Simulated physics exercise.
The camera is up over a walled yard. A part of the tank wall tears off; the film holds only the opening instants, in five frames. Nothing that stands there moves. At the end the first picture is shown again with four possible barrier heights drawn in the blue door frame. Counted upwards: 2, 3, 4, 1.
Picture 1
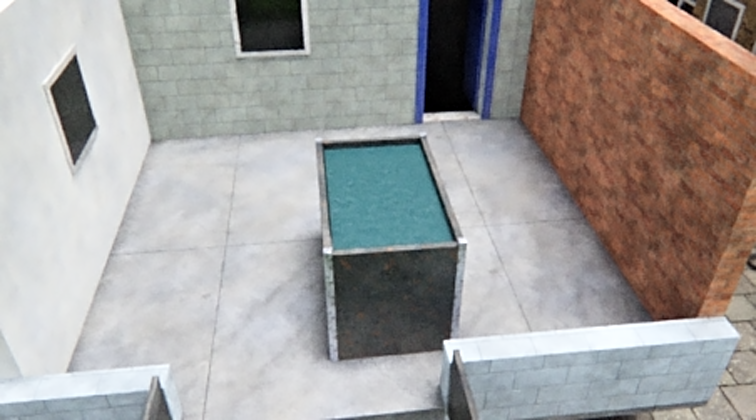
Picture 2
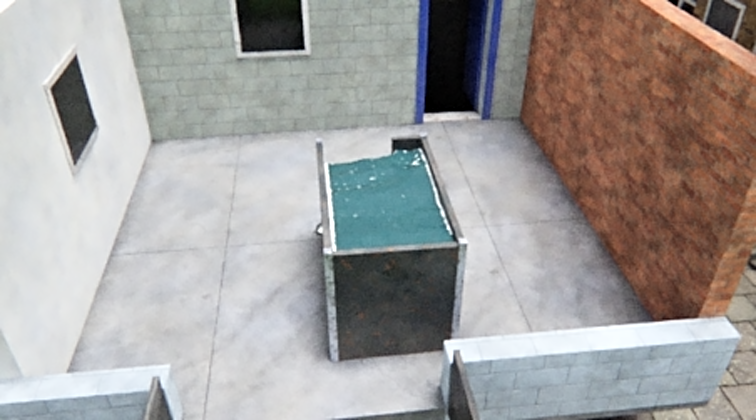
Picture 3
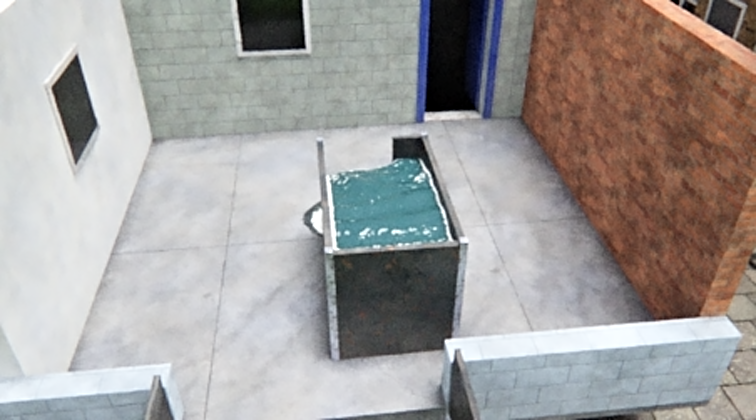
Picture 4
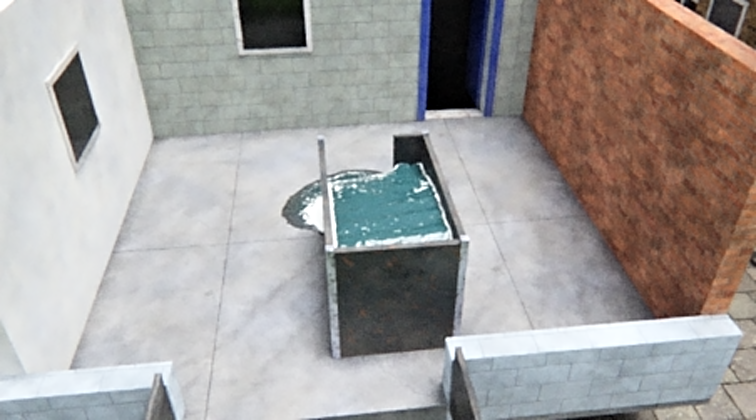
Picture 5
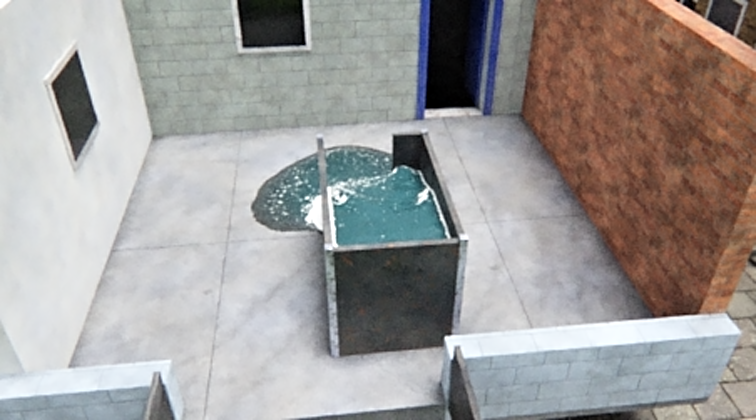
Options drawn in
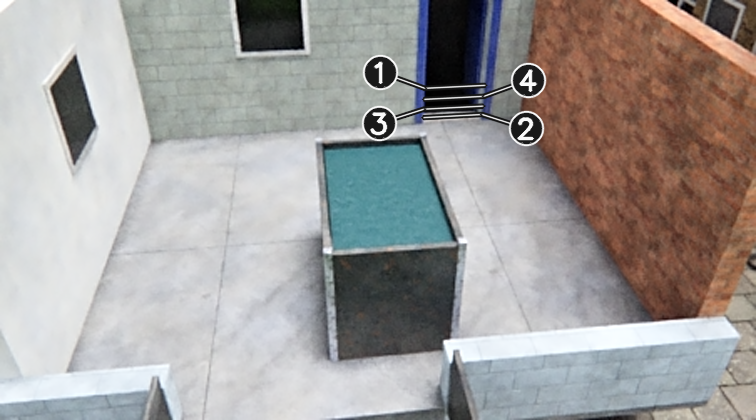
Walled yard with a blue doorway, teal water sloshing in a dark tank and spilling out its far left side across grey paving.
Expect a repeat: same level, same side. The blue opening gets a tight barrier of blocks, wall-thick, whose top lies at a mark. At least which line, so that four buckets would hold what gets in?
Go for 3.
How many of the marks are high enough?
Three of them.
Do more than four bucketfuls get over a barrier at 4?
No, not at all.
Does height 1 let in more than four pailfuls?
No.
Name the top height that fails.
Here it is height 2.
On the marked copy, 1 at (455, 86); 2 at (452, 116); 3 at (453, 107); 4 at (454, 97); from the bottom up 2, 3, 4, 1.
For height 1, nothing gets over.
For height 2, about 8 bucketfuls get in.
For height 3, a splash gets over, under a bucket.
For height 4, nothing gets over.
